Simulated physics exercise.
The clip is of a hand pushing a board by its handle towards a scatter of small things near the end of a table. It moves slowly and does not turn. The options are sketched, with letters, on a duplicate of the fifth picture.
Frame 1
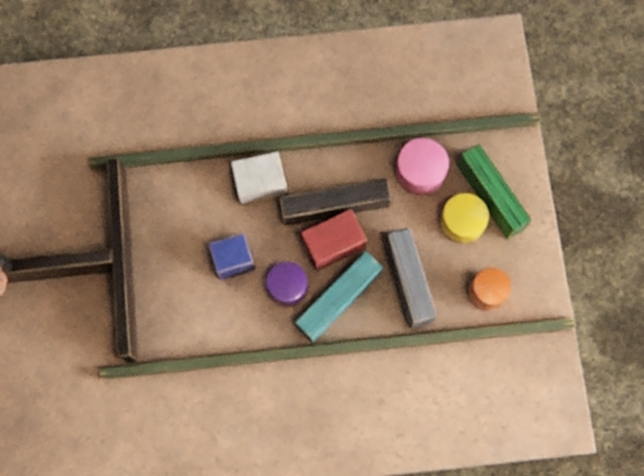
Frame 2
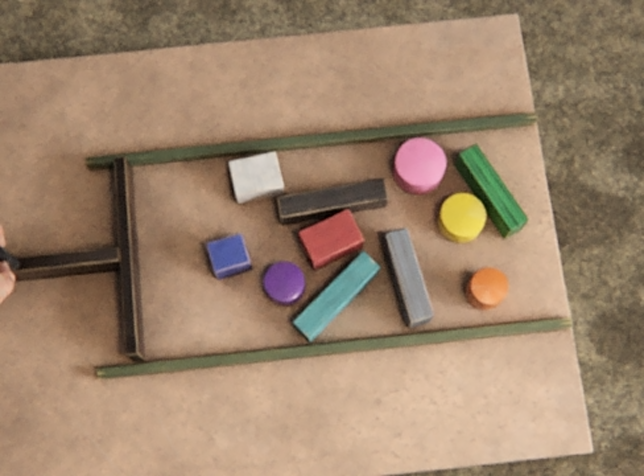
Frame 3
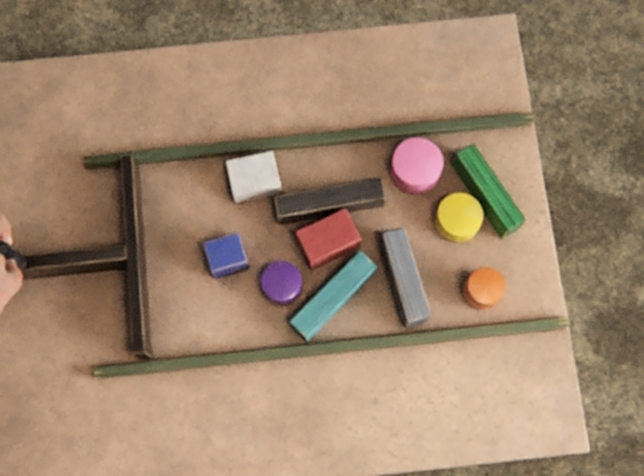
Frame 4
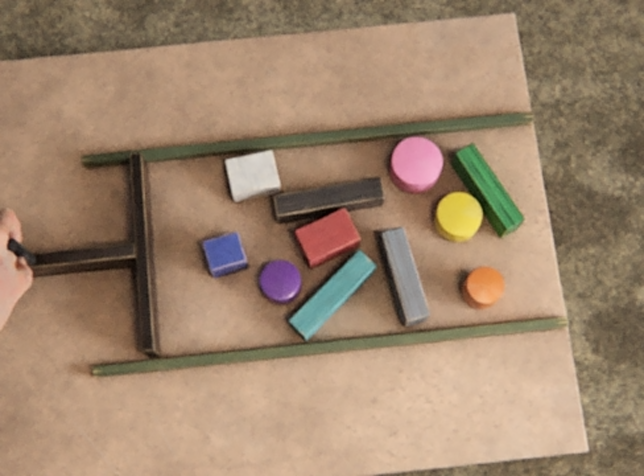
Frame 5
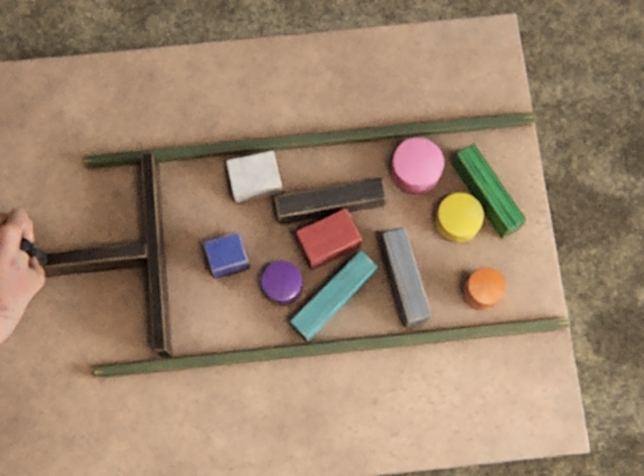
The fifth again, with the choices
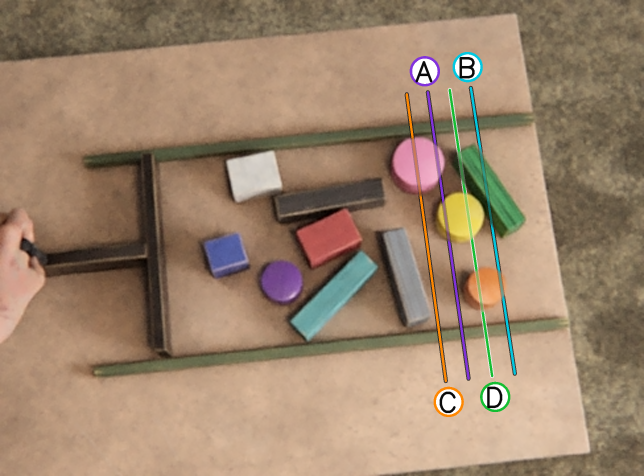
A hand slid a dark board by its handle slowly to the right between two green strips, closing some of the gap to the scattered colorful blocks, bars and round pieces, which stayed in place.
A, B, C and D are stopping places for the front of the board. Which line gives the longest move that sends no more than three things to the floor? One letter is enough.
It can go as far as D.
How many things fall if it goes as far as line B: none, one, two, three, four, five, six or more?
By then, six or more.
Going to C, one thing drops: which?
The green stick goes over.
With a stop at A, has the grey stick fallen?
No.
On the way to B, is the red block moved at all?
By then, yes.
On the marked copy, A at (447, 230); B at (492, 226); C at (426, 232); D at (470, 228).
With D. Early on, board (268, 237); white block (293, 176); purple tin (300, 287).
Further on, board (384, 226); green stick (515, 185); yellow tin (502, 220).
At the end, board (471, 217); green stick over the edge; yellow tin over the edge; three fallen.
As for the rest, A is within the limit but short; B drops six; C is within the limit but short.
